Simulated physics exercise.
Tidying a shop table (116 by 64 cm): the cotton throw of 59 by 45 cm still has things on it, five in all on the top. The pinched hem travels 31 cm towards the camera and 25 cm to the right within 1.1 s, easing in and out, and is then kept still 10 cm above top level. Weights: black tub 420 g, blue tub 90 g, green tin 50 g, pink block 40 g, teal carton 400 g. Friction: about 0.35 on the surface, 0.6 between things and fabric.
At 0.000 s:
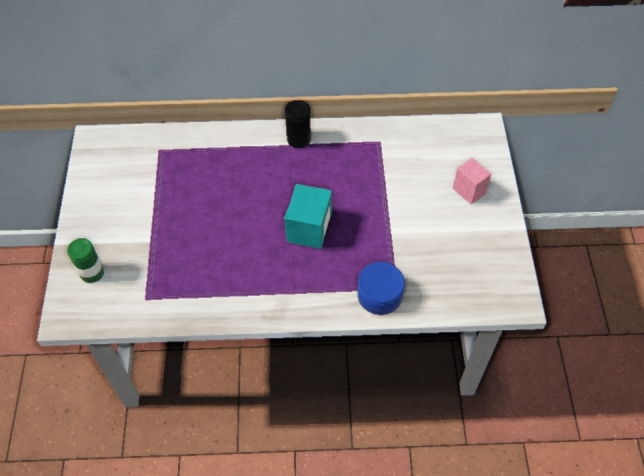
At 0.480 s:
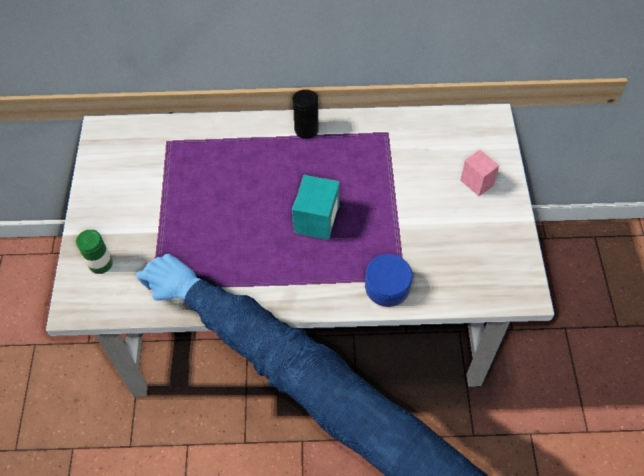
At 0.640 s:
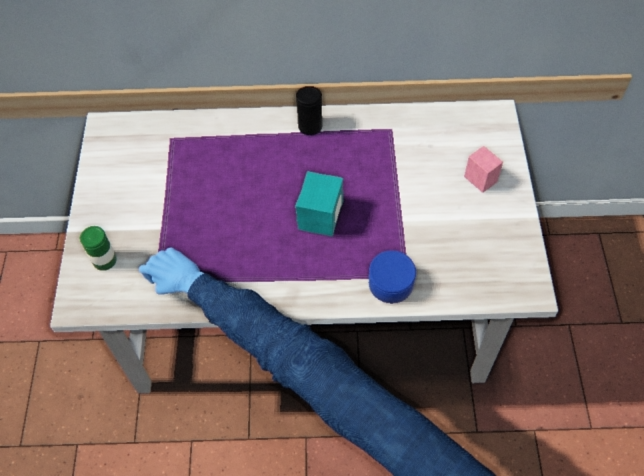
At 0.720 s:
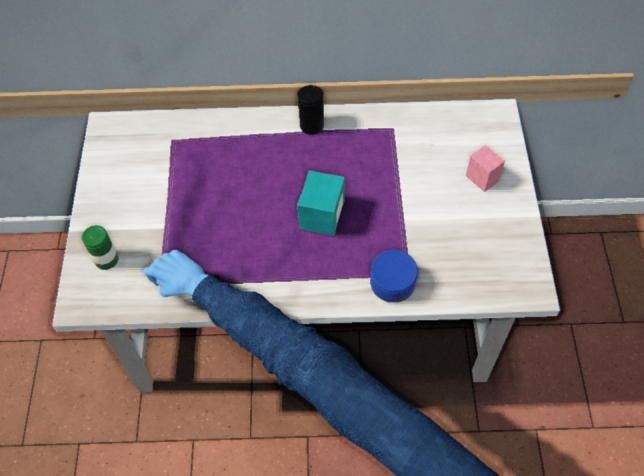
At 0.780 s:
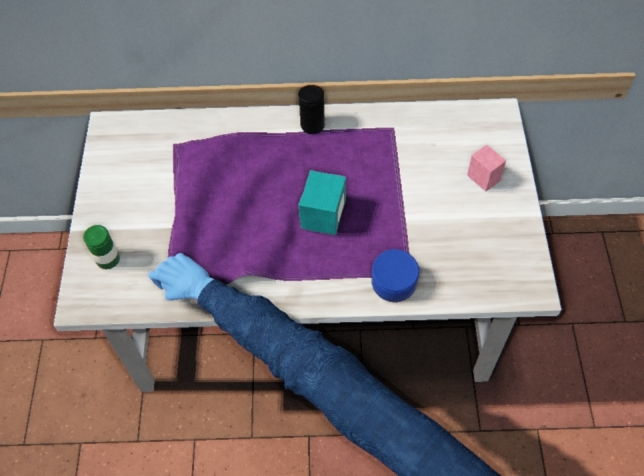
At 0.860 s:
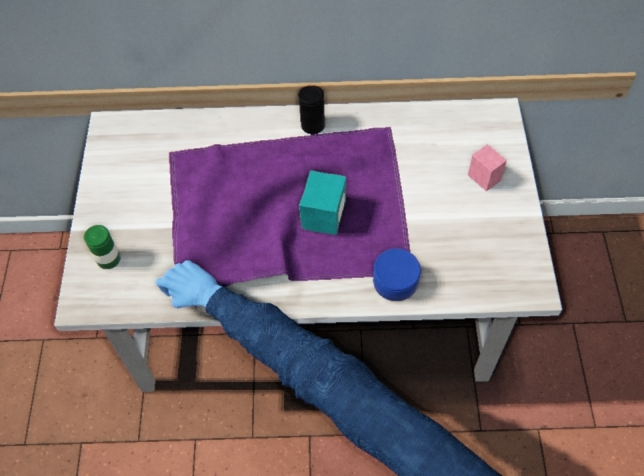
A gloved hand reached in, pinched the near left corner of a purple cloth on a white table, and drew it slightly right, wrinkling it while the teal box on top barely moved.
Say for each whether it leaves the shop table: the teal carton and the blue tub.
Result: Teal carton keeps to the top, blue tub remains up there.
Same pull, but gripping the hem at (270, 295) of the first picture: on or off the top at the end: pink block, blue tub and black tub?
Then: Pink block stays on, blue tub goes over, black tub stays on.
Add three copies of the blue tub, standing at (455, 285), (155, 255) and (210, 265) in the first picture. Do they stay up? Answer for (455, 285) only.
There: Remains.
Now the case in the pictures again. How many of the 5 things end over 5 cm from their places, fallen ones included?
I count 2.
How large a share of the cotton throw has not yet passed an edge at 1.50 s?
Some 80 per cent of it.
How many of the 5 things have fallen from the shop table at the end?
That makes 0.
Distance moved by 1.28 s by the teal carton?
About: Teal carton 4 cm.
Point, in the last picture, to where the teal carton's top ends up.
Near (313, 231).
After 1.1 s, 100 % of the cotton throw is still over the top; teal carton 2 cm off its start, blue tub 1 cm off its start.
After 1.3 s, 90 % of the cotton throw is still over the top; blue tub 5 cm off its start, teal carton 5 cm off its start.
After 1.5 s, 80 % of the cotton throw is still over the top; teal carton 9 cm off its start at (315, 223), blue tub 9 cm off its start at (419, 242).
After 1.7 s, 75 % of the cotton throw is still over the top; teal carton 12 cm off its start, blue tub 9 cm off its start.
After 3.3 s, 75 % of the cotton throw is still over the top; teal carton 12 cm off its start at (313, 231), blue tub 9 cm off its start at (418, 243).
